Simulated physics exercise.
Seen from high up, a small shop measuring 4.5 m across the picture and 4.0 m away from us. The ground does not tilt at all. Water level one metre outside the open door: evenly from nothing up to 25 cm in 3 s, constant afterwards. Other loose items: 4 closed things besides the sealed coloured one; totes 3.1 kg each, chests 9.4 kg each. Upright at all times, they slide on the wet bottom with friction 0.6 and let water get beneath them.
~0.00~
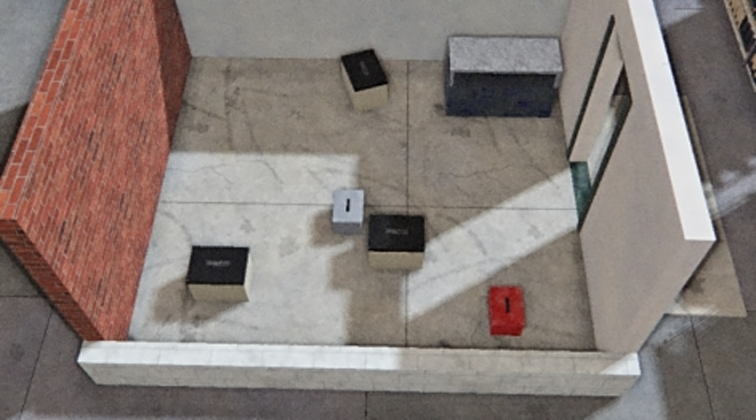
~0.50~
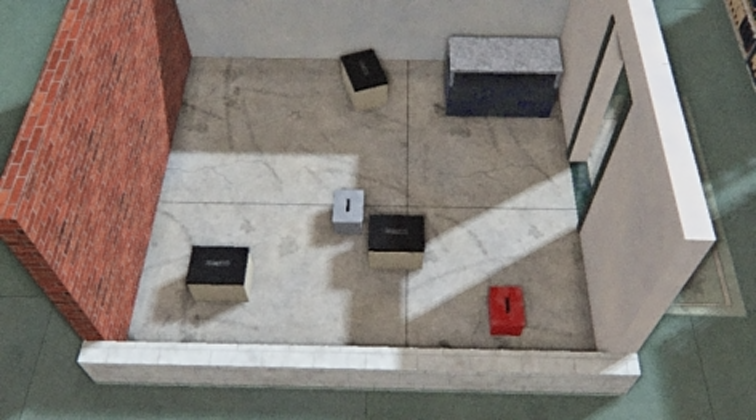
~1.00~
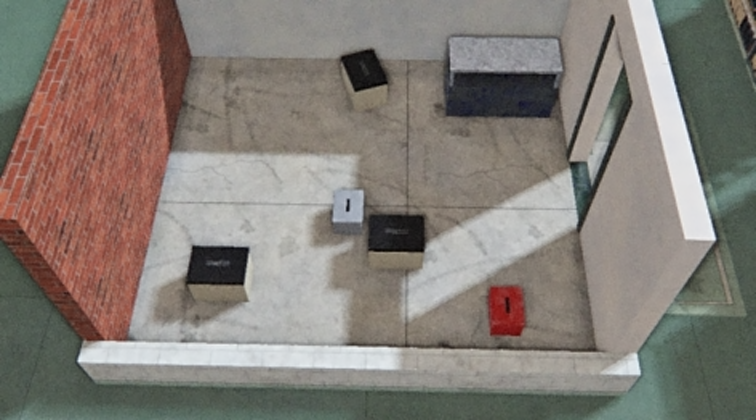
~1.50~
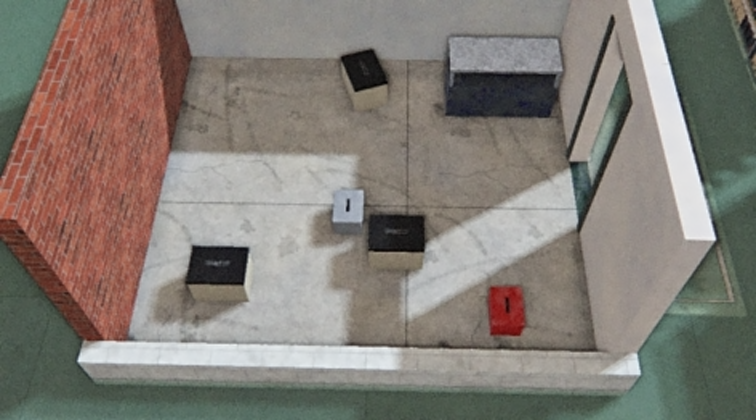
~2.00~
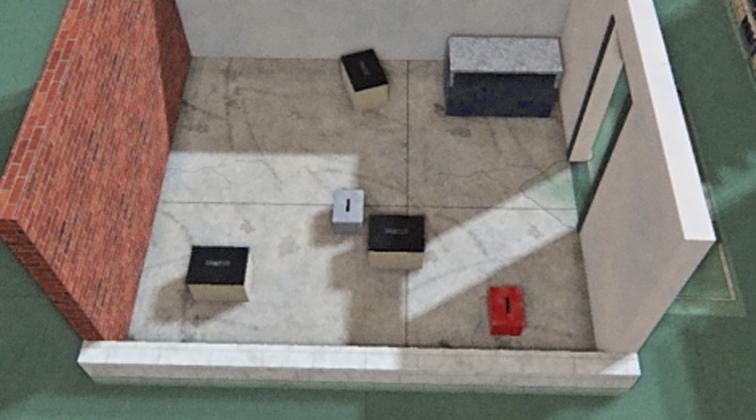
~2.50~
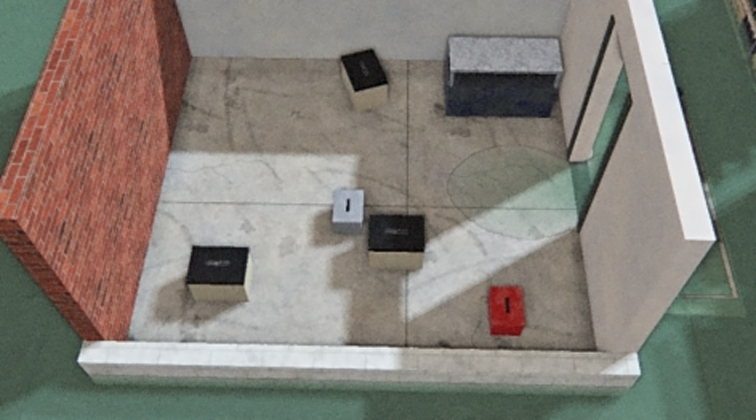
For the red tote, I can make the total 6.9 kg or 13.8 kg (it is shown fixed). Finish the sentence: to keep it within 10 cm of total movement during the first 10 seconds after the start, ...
To keep it within 10 cm in that time, the lighter load suffices.
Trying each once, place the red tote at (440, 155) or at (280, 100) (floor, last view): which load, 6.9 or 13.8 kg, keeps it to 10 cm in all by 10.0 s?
In order, no load succeeds and heavier load succeeds alone.
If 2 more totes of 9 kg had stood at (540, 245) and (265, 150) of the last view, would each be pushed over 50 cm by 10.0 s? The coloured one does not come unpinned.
Order as asked: Stays within / goes beyond.
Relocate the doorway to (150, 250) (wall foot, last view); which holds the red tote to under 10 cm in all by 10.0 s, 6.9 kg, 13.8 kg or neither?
In that case both options fail.
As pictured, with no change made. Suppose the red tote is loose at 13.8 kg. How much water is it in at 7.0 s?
2 cm, roughly.
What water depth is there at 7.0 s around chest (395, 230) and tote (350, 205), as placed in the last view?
I'd estimate 5 cm for the first and 8 cm for the second.
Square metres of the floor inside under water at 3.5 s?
The covered patch comes to about 5.0 m2.
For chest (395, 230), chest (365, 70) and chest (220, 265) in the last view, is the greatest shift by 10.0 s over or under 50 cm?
First exceeds it, then stays inside, then stays inside.
After 3.5 s the red tote would be 0 cm from its start with 6.9 kg and 0 cm from its start with 13.8 kg; 1 cm of water round it then.
After 4.5 s the red tote would be 0 cm from its start with 6.9 kg and 0 cm from its start with 13.8 kg; 1 cm of water round it then.
After 7.0 s the red tote would be 0 cm from its start with 6.9 kg and 0 cm from its start with 13.8 kg; 2 cm of water round it then.
After 10.0 s the red tote would be 0 cm from its start with 6.9 kg and 0 cm from its start with 13.8 kg; 3 cm of water round it then.
